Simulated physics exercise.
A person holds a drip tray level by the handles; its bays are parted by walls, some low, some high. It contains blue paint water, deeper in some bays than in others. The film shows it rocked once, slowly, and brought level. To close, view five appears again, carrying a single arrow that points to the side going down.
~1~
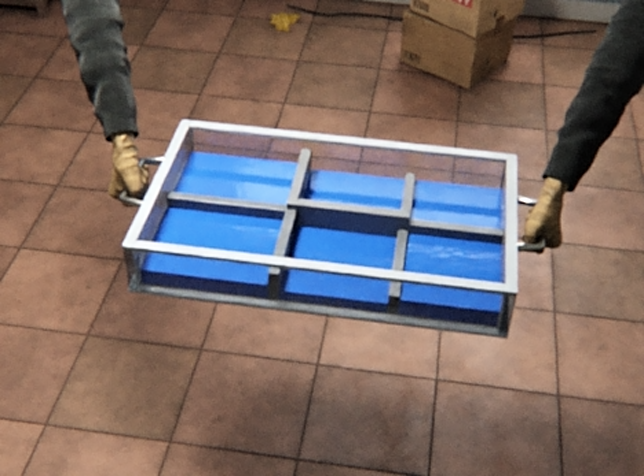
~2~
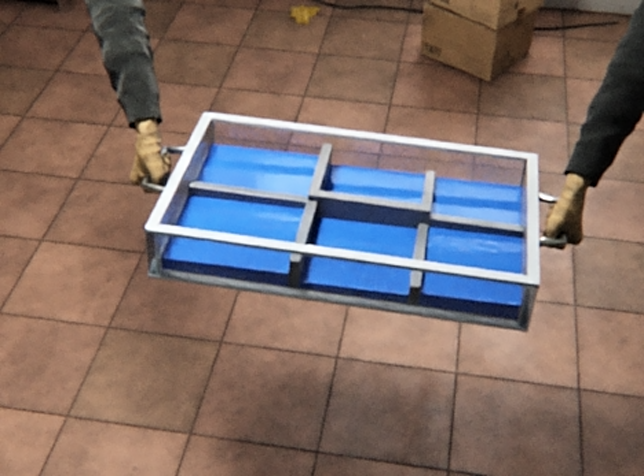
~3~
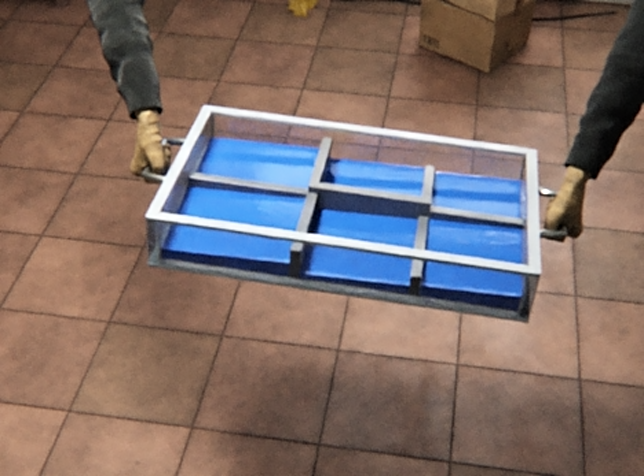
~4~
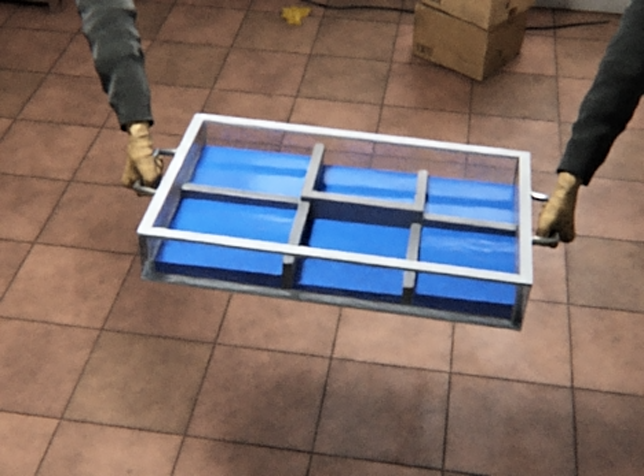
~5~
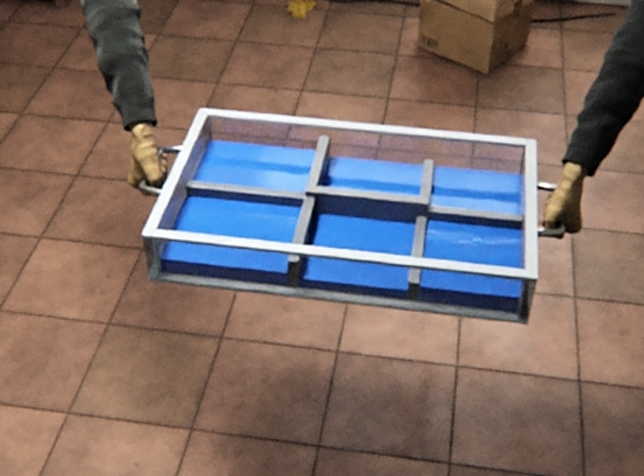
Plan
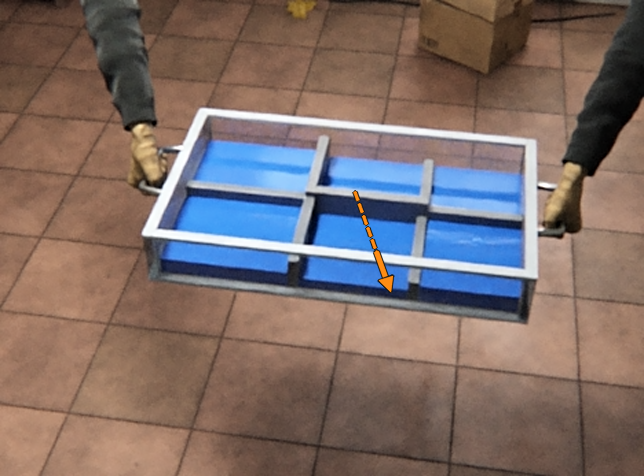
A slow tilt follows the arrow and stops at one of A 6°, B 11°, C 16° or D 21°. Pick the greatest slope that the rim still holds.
C is the one.
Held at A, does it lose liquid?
No.
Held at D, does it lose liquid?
Yes, that goes wrong.
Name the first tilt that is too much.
That is tilt D.
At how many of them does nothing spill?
Three of them.
The arrow ends at (388, 286).
Choosing A, nothing spills; the back left bay holds the most.
Choosing B, nothing spills; the front left bay holds the most.
Choosing C, nothing spills; the front left bay holds the most.
Choosing D, about 3 % goes over the rim.
